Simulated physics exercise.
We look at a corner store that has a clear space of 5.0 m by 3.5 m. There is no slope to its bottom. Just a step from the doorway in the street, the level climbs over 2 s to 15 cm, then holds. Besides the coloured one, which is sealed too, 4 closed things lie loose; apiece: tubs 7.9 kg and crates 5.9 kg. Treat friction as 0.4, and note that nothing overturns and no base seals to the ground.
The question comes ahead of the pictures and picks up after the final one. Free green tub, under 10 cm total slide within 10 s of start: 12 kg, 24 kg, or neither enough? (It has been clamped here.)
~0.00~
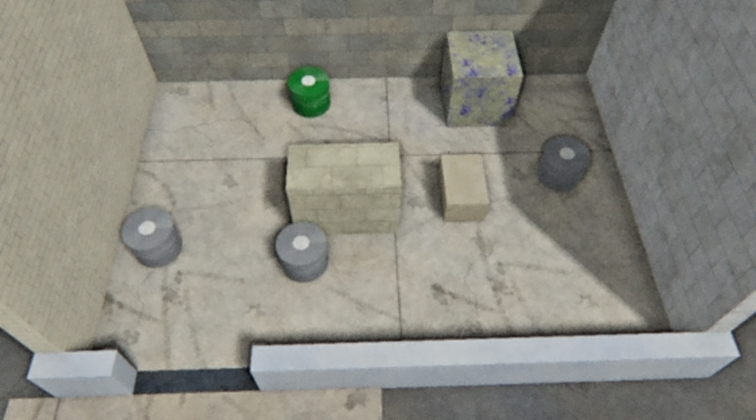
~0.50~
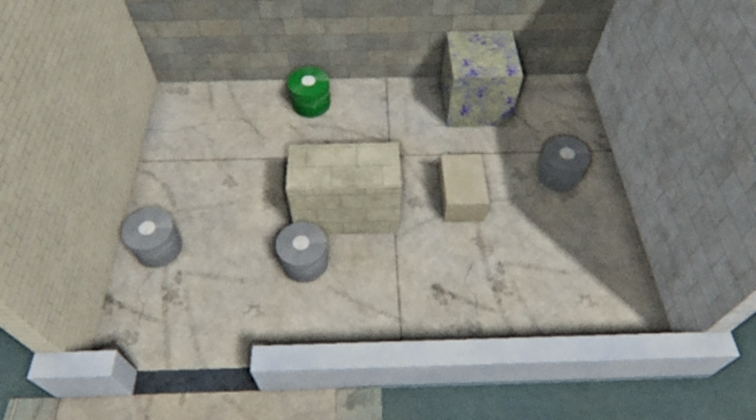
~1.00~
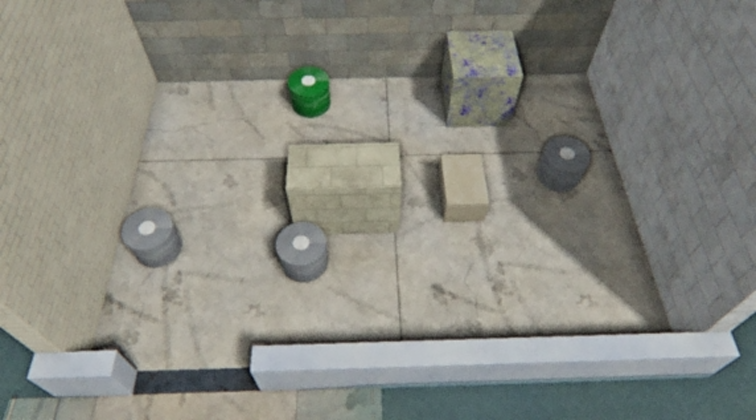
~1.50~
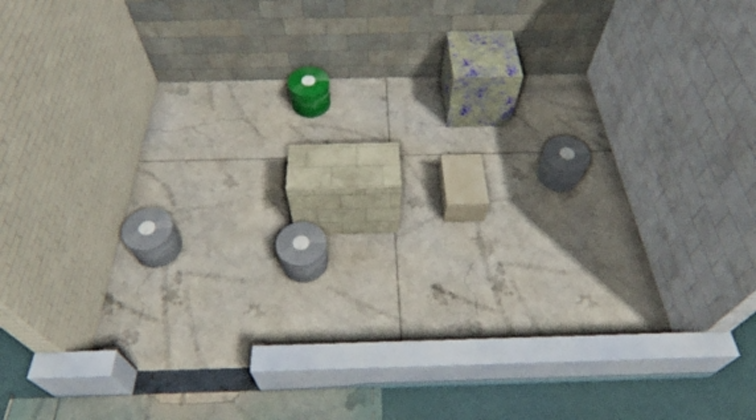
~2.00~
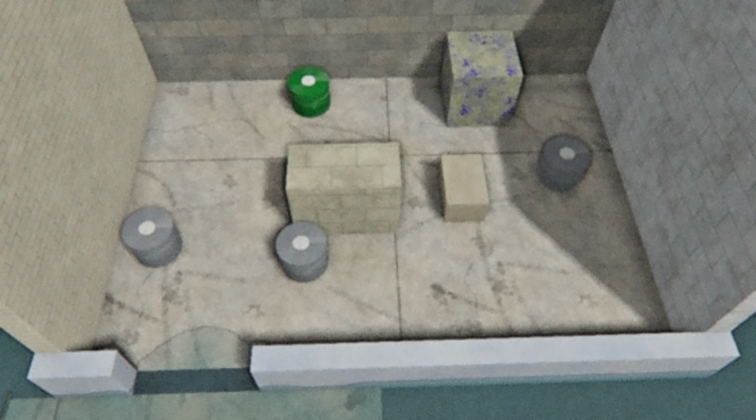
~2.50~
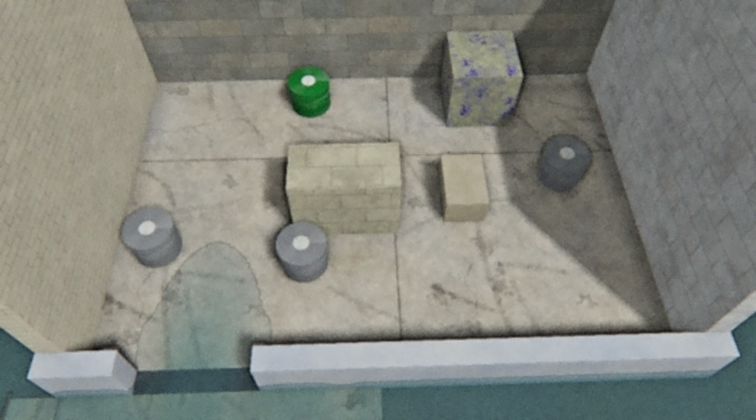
Final guess: It must have the heavier ballast.
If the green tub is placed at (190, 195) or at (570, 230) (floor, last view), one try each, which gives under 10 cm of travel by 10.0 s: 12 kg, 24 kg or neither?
Taking the two spots in turn, only the heavier keeps it, then both keep it.
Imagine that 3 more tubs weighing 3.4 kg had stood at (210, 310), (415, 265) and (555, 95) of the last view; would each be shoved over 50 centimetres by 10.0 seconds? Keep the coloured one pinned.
Taking them in order, the first is beyond the line, the second inside the line and the third inside the line.
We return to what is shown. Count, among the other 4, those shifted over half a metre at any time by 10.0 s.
I count 2 of them.
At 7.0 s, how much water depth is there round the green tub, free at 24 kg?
Something like 6 centimetres.
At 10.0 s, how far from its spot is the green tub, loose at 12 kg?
Around 100 centimetres out of place.
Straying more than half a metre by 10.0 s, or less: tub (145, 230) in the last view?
That one is beyond half a metre, as it turns out.
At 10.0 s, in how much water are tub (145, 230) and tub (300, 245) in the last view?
10 and 3 cm.
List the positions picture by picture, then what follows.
In the first picture, the green tub at (308, 81) rests on the ground; 0.0 m2 under water; 0 of 5 have shifted.
In the second picture, the green tub at (308, 81) rests on the ground; 0.0 m2 under water; 0 of 5 have shifted.
In the third picture, the green tub at (308, 81), on the bottom; 0.0 m2 under water; 0 of 5 have shifted.
In the fourth picture, the green tub at (308, 81) rests on the ground; 0.0 m2 under water; 0 of 5 have shifted.
In the fifth picture, the green tub at (308, 81), on the bottom; 0.2 m2 under water; 0 of 5 have shifted.
In the sixth picture, the green tub at (308, 81) rests on the ground; water covers 1.0 m2; 0 of 5 have shifted.
After 3.5 s the green tub would be 0 cm from its start with 12 kg and 0 cm from its start with 24 kg; 0 cm of water round it then.
After 4.5 s the green tub would be 0 cm from its start with 12 kg and 0 cm from its start with 24 kg; 3 cm of water round it then.
After 7.0 s the green tub would be 17 cm from its start with 12 kg and 0 cm from its start with 24 kg; 6 cm of water round it then.
After 10.0 s the green tub would be 102 cm from its start with 12 kg and 0 cm from its start with 24 kg; 7 cm of water round it then.
